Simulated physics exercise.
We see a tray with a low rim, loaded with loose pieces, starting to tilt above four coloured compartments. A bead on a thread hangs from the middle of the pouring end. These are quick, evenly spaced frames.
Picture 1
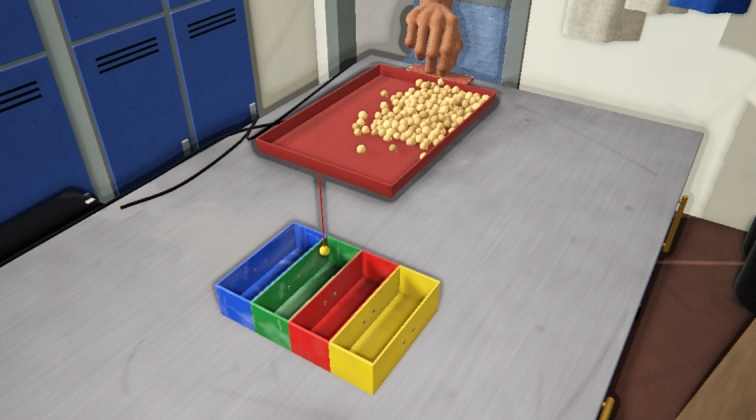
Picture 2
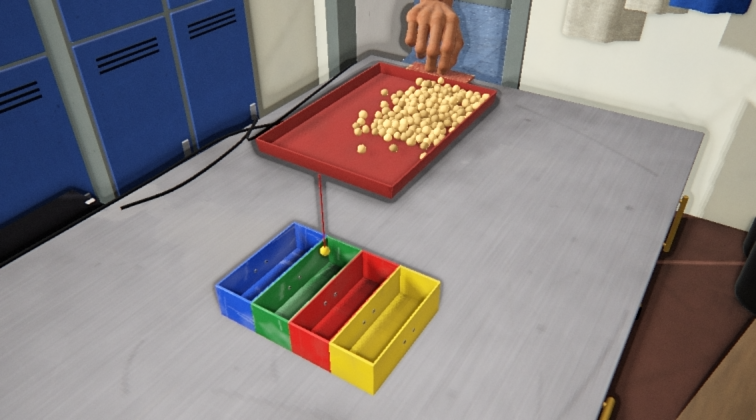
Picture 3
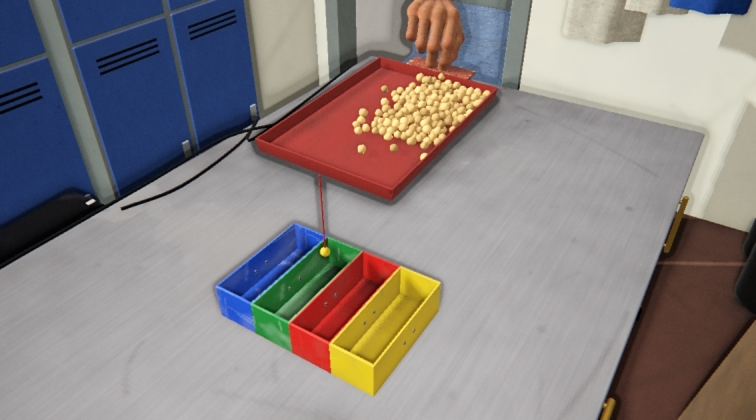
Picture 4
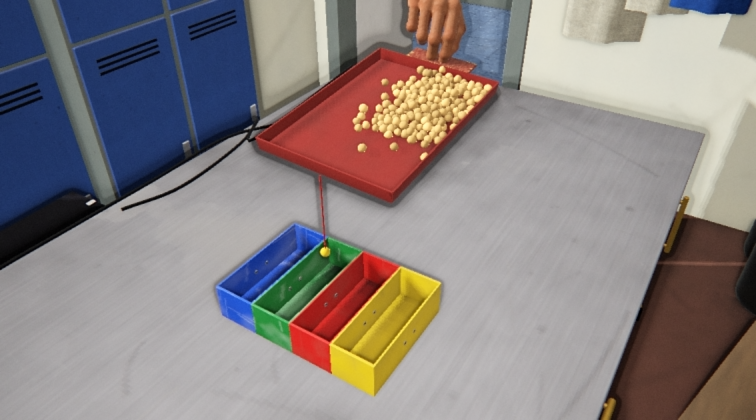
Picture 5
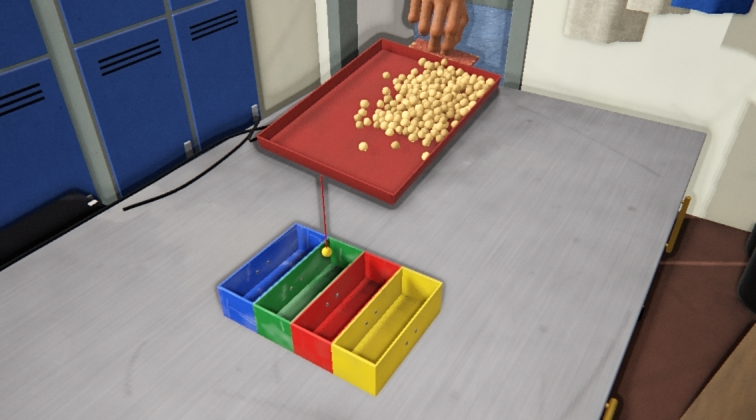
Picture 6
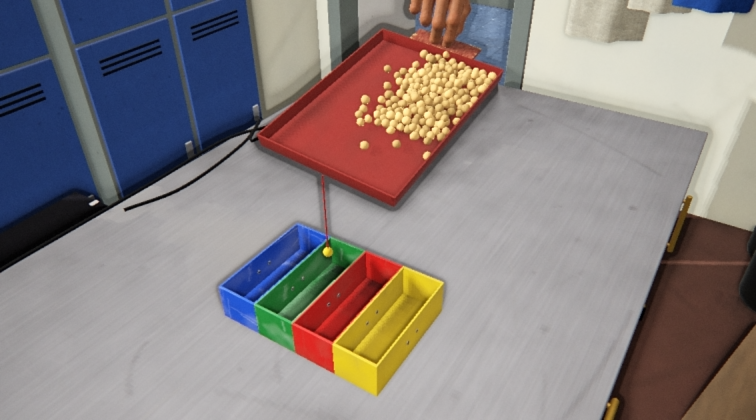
A hand slightly tilts a red tray of round, pale pieces above four coloured compartments.
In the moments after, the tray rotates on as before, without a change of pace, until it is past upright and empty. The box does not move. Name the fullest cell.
The yellow cell gets the most.
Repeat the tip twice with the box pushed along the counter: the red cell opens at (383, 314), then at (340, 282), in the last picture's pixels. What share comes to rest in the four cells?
Near 90 % and 70 %.
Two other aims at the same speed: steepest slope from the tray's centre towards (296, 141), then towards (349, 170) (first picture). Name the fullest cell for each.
First blue, then the cell in red.
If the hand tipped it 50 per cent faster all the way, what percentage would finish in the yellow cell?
Some 50 per cent.
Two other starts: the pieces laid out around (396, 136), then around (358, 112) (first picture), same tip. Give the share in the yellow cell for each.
Roughly 50 per cent, and 50 per cent.
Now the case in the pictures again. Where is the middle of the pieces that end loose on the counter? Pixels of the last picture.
Around (449, 359).
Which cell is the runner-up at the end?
The runner-up: The red one.
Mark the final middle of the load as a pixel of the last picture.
Near (388, 323).
Just after the last frame, tray tipped steeply; almost all on the tray; just a few in the yellow cell; just a few in the red cell; about a tenth falling or outside the box.
A moment on, tray tipped right over; the larger part on the tray; about a tenth in the yellow cell; just a few in the red cell; just a few in the green cell; just a few falling or outside the box.
Further on, tray tipped past a quarter turn; roughly half in the yellow cell; roughly a third in the red cell; just a few in the green cell; about a tenth falling or outside the box.
When it is over, tray tipped past a quarter turn; roughly half in the yellow cell; roughly a third in the red cell; just a few in the green cell; not one in the blue cell; about a tenth outside the box.
